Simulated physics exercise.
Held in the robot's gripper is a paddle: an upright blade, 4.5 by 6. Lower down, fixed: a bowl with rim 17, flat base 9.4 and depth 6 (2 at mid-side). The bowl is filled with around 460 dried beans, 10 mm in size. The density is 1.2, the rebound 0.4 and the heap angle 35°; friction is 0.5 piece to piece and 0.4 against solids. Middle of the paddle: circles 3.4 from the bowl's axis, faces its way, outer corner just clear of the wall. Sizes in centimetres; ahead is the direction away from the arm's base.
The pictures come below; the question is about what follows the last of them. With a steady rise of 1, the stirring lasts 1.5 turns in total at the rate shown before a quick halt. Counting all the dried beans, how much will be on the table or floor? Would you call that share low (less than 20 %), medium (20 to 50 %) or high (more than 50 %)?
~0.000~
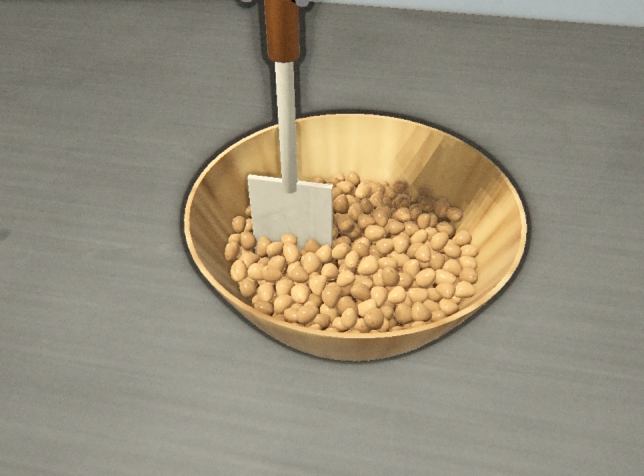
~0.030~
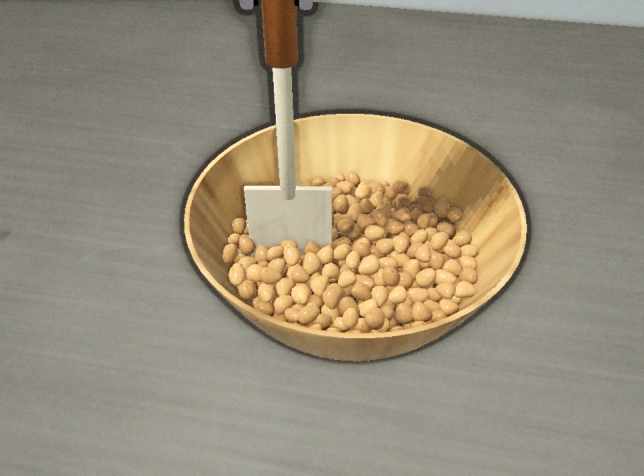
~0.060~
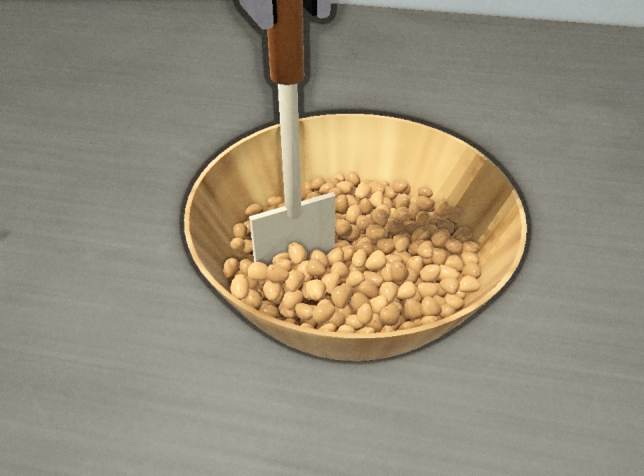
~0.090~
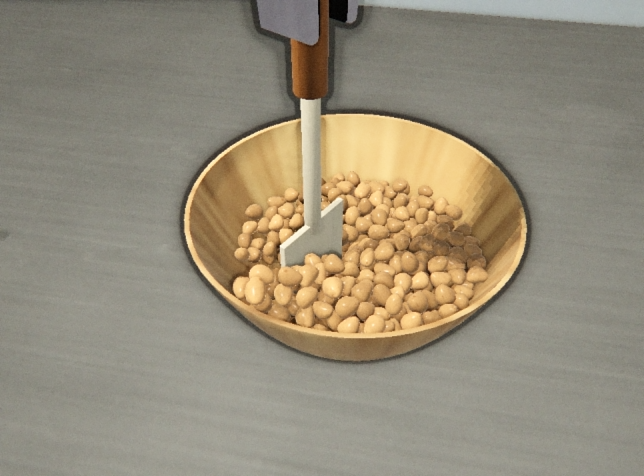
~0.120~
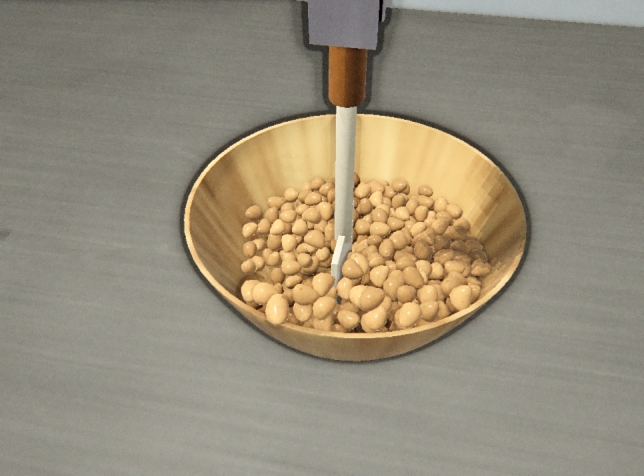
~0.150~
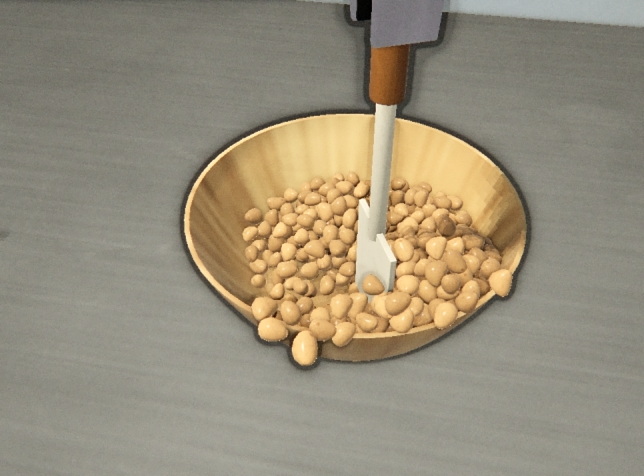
I would call it medium.
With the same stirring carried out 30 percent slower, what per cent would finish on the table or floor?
Roughly 20 per cent.
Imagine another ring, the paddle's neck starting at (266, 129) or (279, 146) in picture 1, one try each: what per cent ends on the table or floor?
About 25 and 40 per cent.
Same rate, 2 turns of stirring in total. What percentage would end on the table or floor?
40 %.
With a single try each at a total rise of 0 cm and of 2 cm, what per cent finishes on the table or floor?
Trial one: Roughly 35 %; trial two: Roughly 25 %.
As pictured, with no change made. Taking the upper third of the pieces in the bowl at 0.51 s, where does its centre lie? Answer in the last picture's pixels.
The centre lies near (332, 297) in the last picture.
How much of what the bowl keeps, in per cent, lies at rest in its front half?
About 50 per cent.
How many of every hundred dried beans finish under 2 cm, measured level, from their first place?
Around 5 per cent.
By 0.33 s, 279° round, highest piece 9 above the table; 378 in the bowl, 35 on the table or floor, 43 in flight or on the tool.
By 0.51 s, 81° round, highest piece 8 above the table; 334 in the bowl, 105 on the table or floor, 17 in flight or on the tool.
By 0.80 s, 180° round, highest piece 6 above the table; 319 in the bowl, 137 on the table or floor.
By 1.50 s, 180° round, highest piece 6 above the table; 319 in the bowl, 137 on the table or floor.
Final count, 319 in the bowl, 137 on the table or floor. That is 30 % on the table or floor.
